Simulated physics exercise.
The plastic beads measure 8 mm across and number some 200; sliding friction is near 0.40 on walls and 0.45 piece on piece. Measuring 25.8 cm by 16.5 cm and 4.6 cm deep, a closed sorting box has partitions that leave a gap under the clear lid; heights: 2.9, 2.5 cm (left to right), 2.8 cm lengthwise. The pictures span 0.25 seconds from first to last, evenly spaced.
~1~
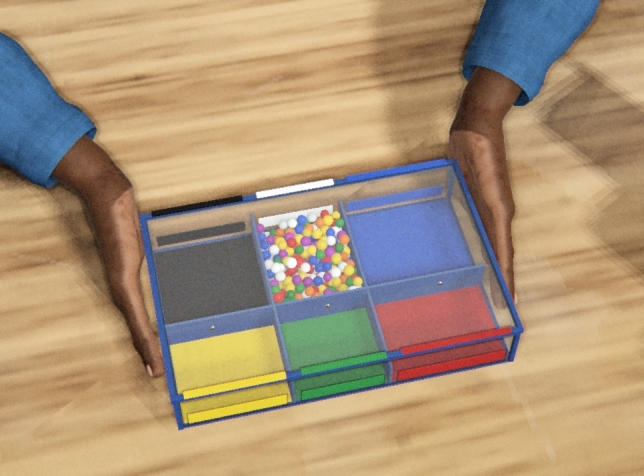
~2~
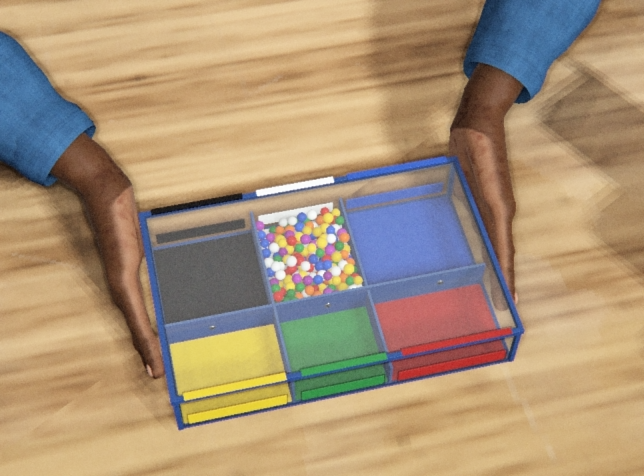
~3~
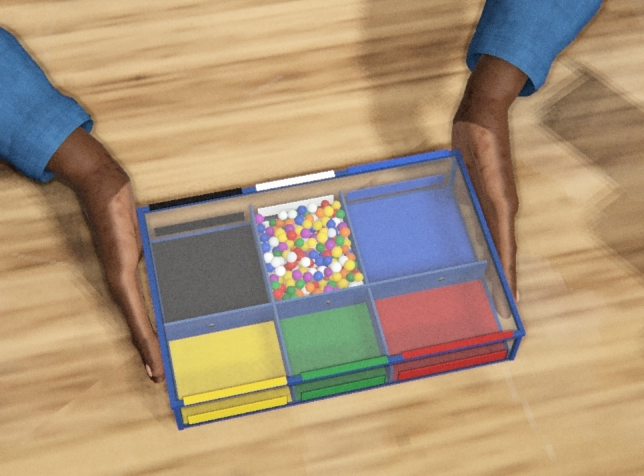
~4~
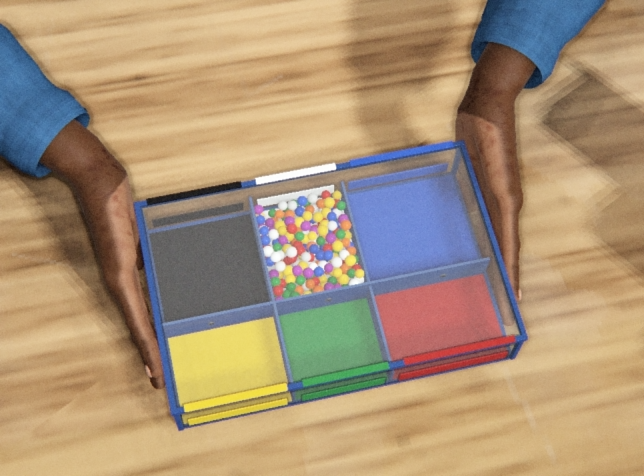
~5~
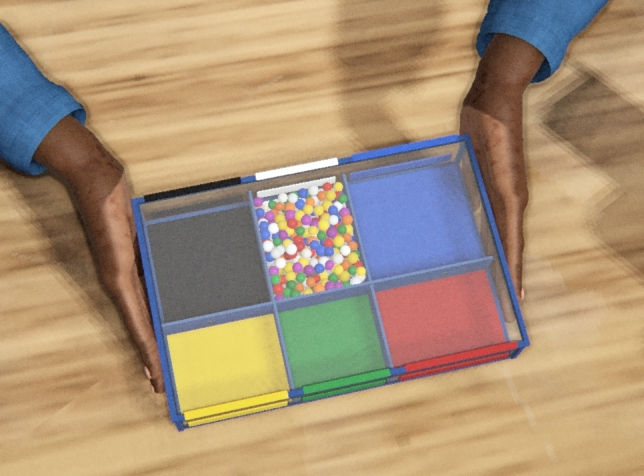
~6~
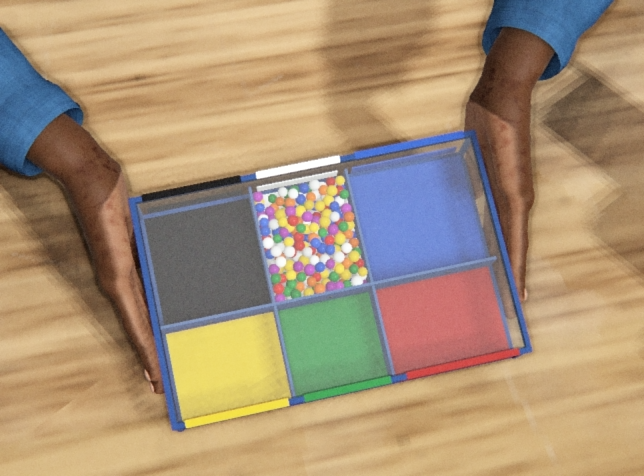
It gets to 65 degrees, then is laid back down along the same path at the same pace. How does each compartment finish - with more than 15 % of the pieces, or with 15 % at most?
Red: At most 15 %, blue: At most 15 %, green: More than 15 %, yellow: At most 15 %, white: More than 15 %, black: At most 15 %.
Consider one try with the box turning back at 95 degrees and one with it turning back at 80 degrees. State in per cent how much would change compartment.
60 and 50 %.
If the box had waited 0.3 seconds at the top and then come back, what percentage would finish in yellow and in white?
Yellow 5, white 75.
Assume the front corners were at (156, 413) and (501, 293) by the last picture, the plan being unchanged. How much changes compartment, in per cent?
Estimate: Around 20 %.
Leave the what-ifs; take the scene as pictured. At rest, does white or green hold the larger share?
I'd say the white side has more in it.
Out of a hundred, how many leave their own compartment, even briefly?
That share comes to about 25 per cent.
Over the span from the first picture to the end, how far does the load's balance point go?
About 4.0 cm.
Then, 0.46 s after the last picture, tilt 62 degrees; green 15 %, white 85 %.
Then, 0.76 s after the last picture, tilt 25 degrees; green 20 %, yellow 5 %, white 75 %.
Then, 1.16 s after the last picture, tilt 0 degrees; green 20 %, yellow 5 %, white 75 %.
In the end, red 0 %, blue 0 %, green 20 %, yellow 5 %, white 75 %, black 0 %.
